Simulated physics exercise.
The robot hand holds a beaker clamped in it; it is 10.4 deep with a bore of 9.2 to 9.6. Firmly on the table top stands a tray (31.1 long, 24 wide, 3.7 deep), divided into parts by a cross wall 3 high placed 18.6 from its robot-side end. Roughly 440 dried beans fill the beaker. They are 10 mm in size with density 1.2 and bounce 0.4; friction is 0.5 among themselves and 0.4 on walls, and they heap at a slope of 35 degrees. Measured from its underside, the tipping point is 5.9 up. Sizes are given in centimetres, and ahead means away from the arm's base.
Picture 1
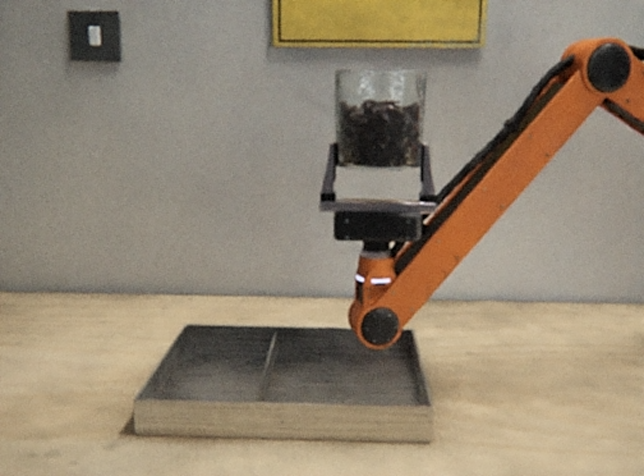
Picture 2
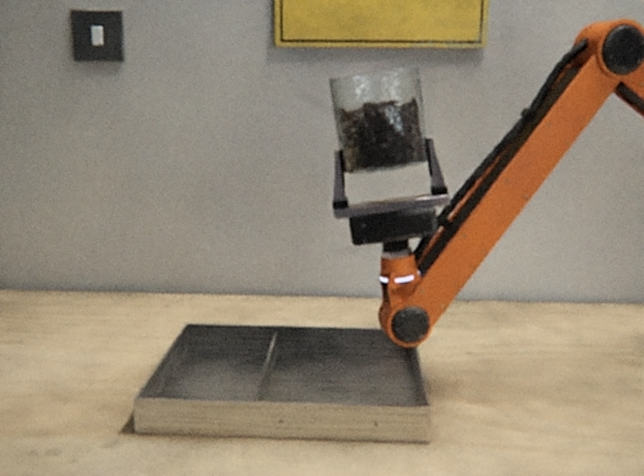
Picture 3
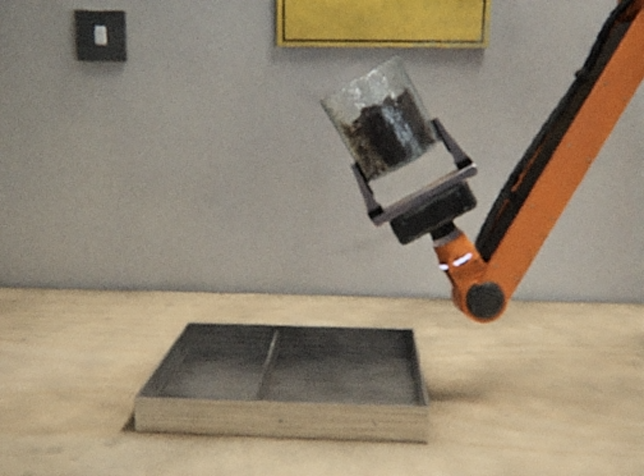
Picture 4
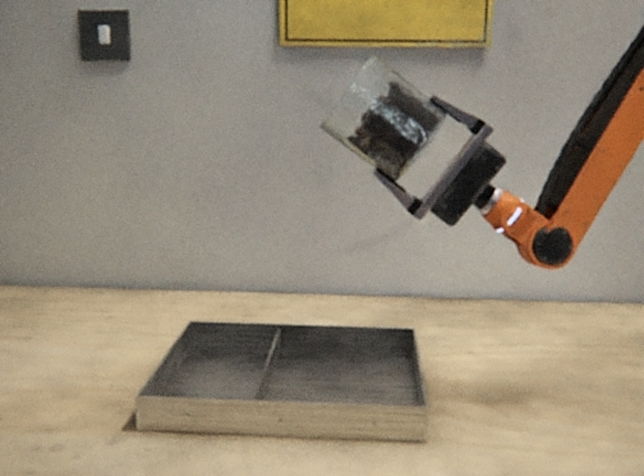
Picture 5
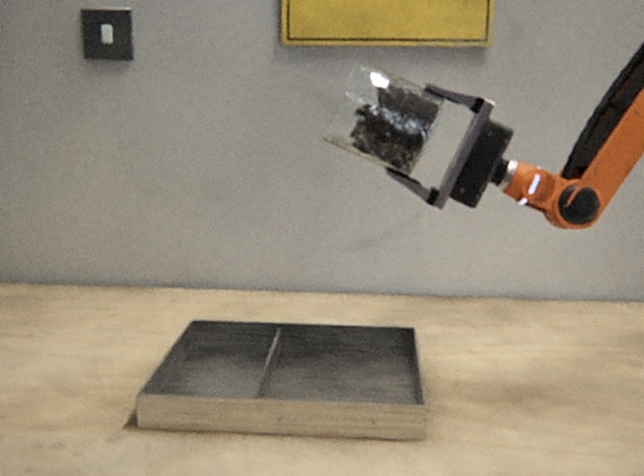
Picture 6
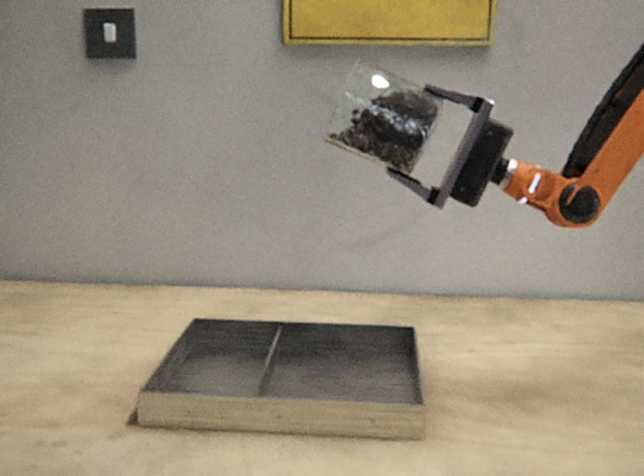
An orange robot arm with a black gripper, reaching in from the right, holds a clear beaker partly filled with dark beans above a pale wooden table, seen from the side. A shallow divided tray with a dark interior sits below, before a grey wall with a dark switch plate and a yellow panel. The gripper swings right and up, tilting the beaker's mouth leftward well past halfway to level, the beans shifting inside, while the view drifts very slightly.
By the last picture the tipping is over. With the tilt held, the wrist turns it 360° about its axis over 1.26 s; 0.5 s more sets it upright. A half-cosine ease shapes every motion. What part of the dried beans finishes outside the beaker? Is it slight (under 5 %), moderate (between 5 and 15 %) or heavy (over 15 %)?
It is slight, under 5 %.
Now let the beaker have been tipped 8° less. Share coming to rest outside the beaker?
0 per cent or so.
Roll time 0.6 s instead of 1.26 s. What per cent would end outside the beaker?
Then about 0 per cent.
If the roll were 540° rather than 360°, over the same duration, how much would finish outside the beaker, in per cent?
Roughly 0 %.
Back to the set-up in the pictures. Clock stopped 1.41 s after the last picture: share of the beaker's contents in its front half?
60 %.
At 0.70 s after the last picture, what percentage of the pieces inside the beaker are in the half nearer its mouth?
25 %.
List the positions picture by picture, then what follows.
The first frame shows beaker middle at (380, 120), upright; upper third of the load around (381, 118), from x 340 to 415, top at y 105; 439 in the beaker.
The second frame shows beaker middle at (380, 121), tipped 9°; upper third of the load around (385, 119), from x 340 to 420, top at y 105.
The third frame shows beaker middle at (382, 121), tipped 31°; upper third of the load around (396, 117), from x 345 to 430, top at y 90.
The fourth frame shows beaker middle at (384, 120), tipped 54°; upper third of the load around (401, 110), from x 350 to 435, top at y 85.
The fifth frame shows beaker middle at (385, 119), tipped 67°; upper third of the load around (402, 107), from x 360 to 435, top at y 90.
The sixth frame shows beaker middle at (385, 119), tipped 67°; upper third of the load around (404, 110), from x 335 to 435, top at y 95; 439 in the beaker.
Then, 0.70 s after the last picture, tipped 67°, highest piece 37 above the table; 438 in the beaker, 1 in flight or on a rim.
Then, 1.41 s after the last picture, tipped 54°, highest piece 36 above the table; 431 in the beaker, 4 in the robot-side part, 1 in the far-side part, 3 in flight or on a rim.
Then, 1.96 s after the last picture, upright, highest piece 38 above the table; 431 in the beaker, 4 in the robot-side part, 4 in the far-side part.
Then, 2.66 s after the last picture, upright, highest piece 38 above the table; 431 in the beaker, 4 in the robot-side part, 4 in the far-side part.
Final count, 431 in the beaker, 4 in the robot-side part, 4 in the far-side part. That is 2 % outside the beaker.
